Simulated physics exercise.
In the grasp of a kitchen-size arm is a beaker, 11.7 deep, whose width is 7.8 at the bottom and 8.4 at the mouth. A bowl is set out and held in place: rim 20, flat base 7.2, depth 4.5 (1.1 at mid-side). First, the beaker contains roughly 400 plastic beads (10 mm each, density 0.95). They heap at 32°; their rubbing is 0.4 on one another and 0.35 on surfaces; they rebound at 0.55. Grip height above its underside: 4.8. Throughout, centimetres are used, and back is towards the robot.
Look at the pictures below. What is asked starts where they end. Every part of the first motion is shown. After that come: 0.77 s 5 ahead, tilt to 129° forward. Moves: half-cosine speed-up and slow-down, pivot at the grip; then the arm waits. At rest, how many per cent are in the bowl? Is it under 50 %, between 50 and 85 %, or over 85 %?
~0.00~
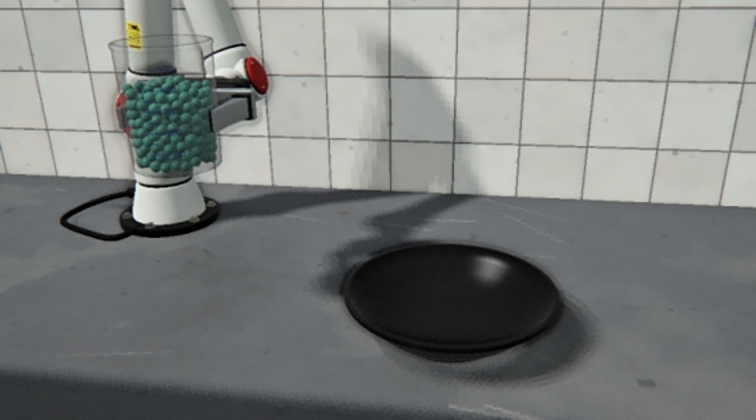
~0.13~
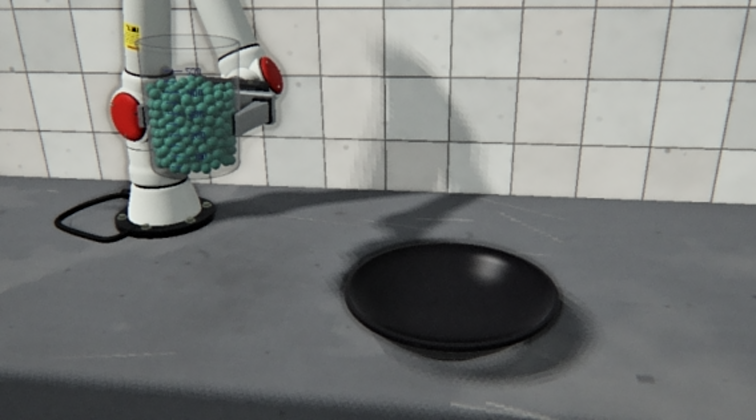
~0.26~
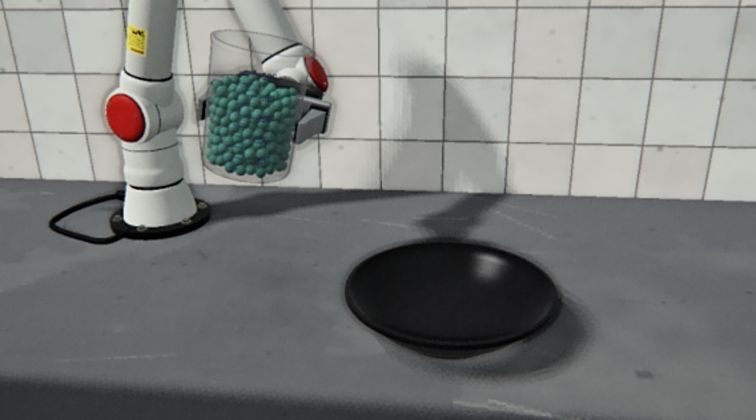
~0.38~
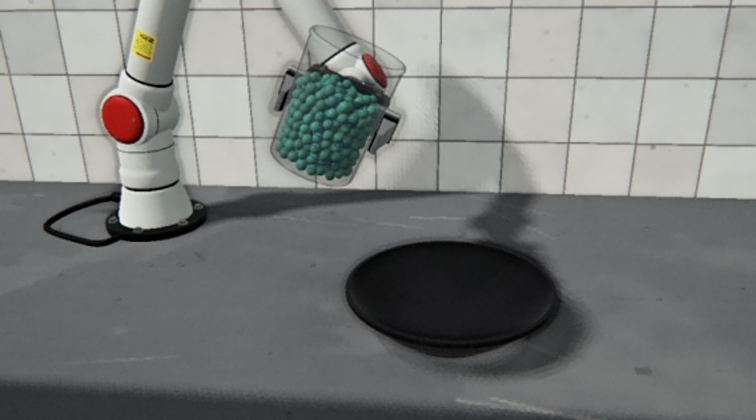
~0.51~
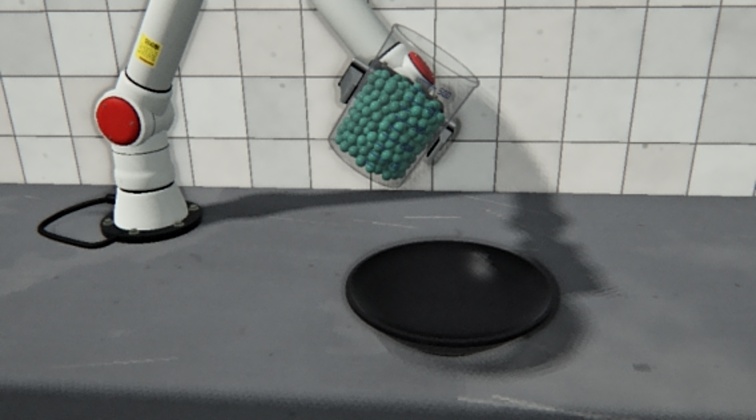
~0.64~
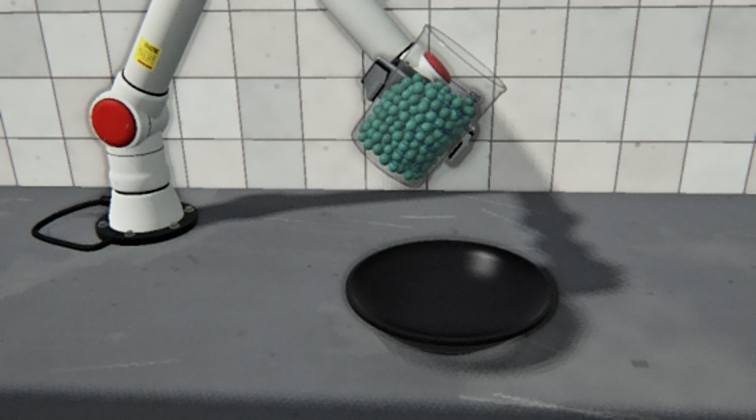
It is under 50 %.
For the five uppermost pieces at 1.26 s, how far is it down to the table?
Around 24 cm, I reckon.
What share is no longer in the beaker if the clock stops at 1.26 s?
About 10 per cent so far.
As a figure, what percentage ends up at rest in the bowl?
Some 20 in a hundred.
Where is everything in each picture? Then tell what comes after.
The first picture shows the beaker middle at (171, 106), level; upper third of the load around (170, 99), from x 130 to 210, top at y 80; 398 in the beaker.
The second picture shows the beaker middle at (193, 107), tilted 4° forward; upper third of the load around (191, 100), from x 150 to 230, top at y 80.
The third picture shows the beaker middle at (254, 108), tilted 13° forward; upper third of the load around (251, 101), from x 210 to 295, top at y 80.
The fourth picture shows the beaker middle at (334, 109), tilted 24° forward; upper third of the load around (329, 102), from x 280 to 375, top at y 80.
The fifth picture shows the beaker middle at (400, 110), tilted 33° forward; upper third of the load around (390, 102), from x 340 to 440, top at y 75.
The sixth picture shows the beaker middle at (424, 111), tilted 37° forward; upper third of the load around (420, 103), from x 365 to 470, top at y 80; 398 in the beaker.
After 0.95 s, tilted 69° forward, highest piece 25 above the table; 398 in the beaker.
After 1.26 s, tilted 120° forward, highest piece 25 above the table; 361 in the beaker, 6 in the bowl, 2 on the table or floor, 29 in flight or on a rim.
After 1.61 s, tilted 129° forward, highest piece 13 above the table; 290 on the table or floor, 83 in the bowl, 3 in the beaker, 22 in flight or on a rim.
After 2.66 s, tilted 129° forward, highest piece 3 above the table; 324 on the table or floor, 74 in the bowl.
In the end, 324 on the table or floor, 74 in the bowl. That is 19 % in the bowl.
